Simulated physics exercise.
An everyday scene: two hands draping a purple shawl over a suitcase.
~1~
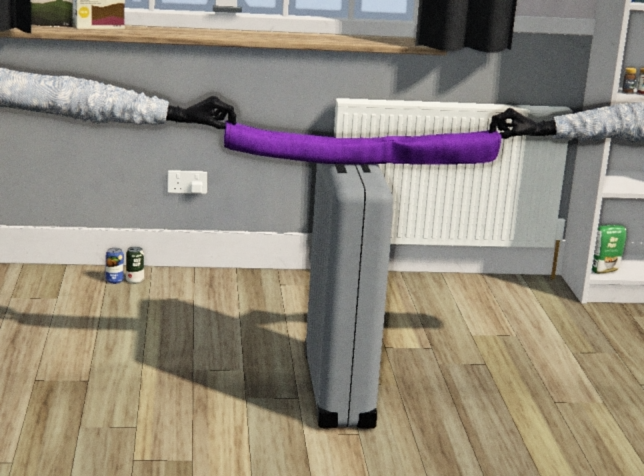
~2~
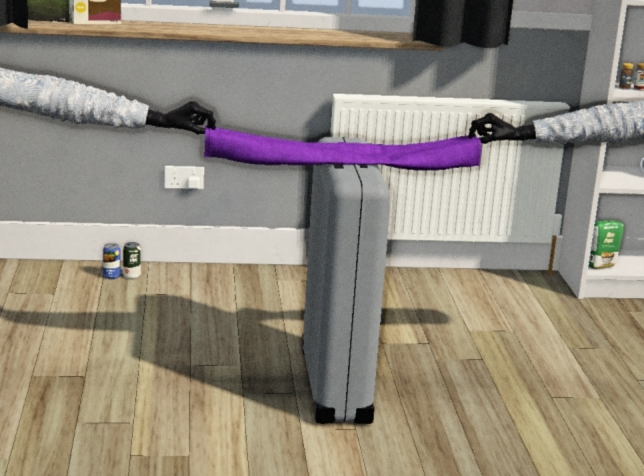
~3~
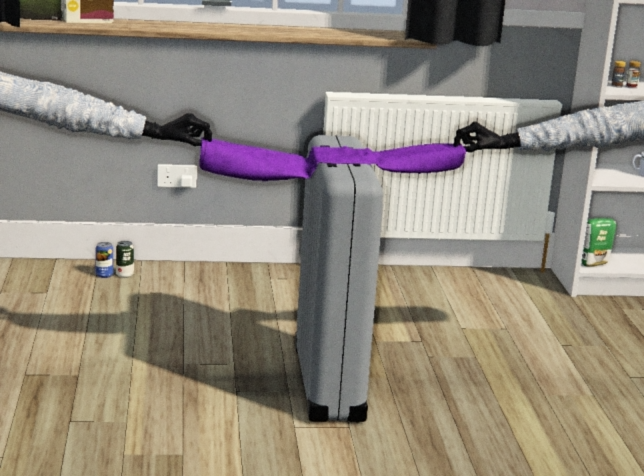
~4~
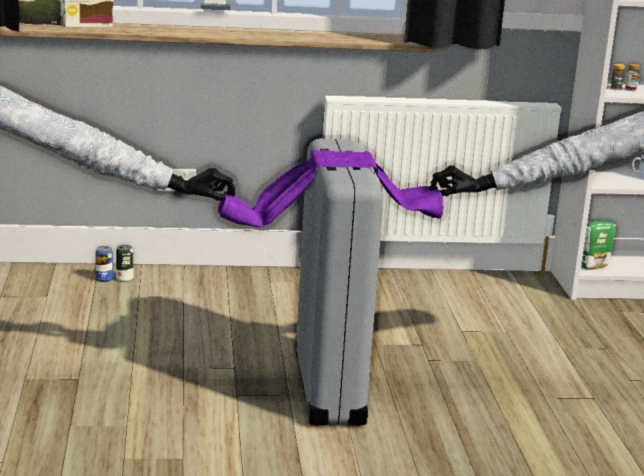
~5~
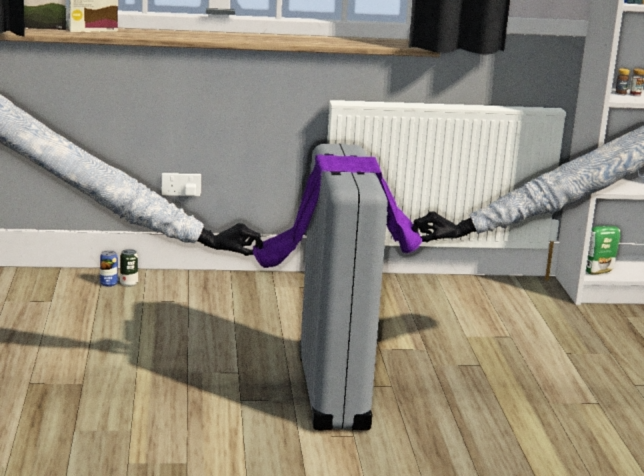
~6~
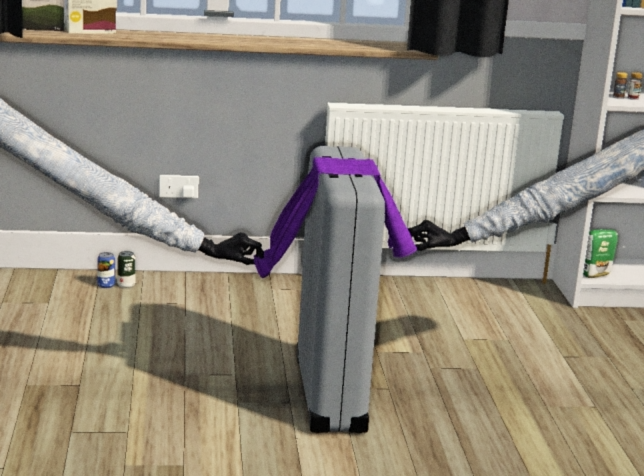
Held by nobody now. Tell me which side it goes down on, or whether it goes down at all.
I expect it will not budge.
Then, 0.64 s past the final frame, shawl hanging on both sides, left end near (286, 278), right end near (383, 253).
Then, 1.56 s past the final frame, shawl hanging on both sides, left end near (296, 282), right end near (382, 254).
When it is over, shawl hanging on both sides, left end near (292, 281), right end near (383, 254). The purple shawl keeps its place.
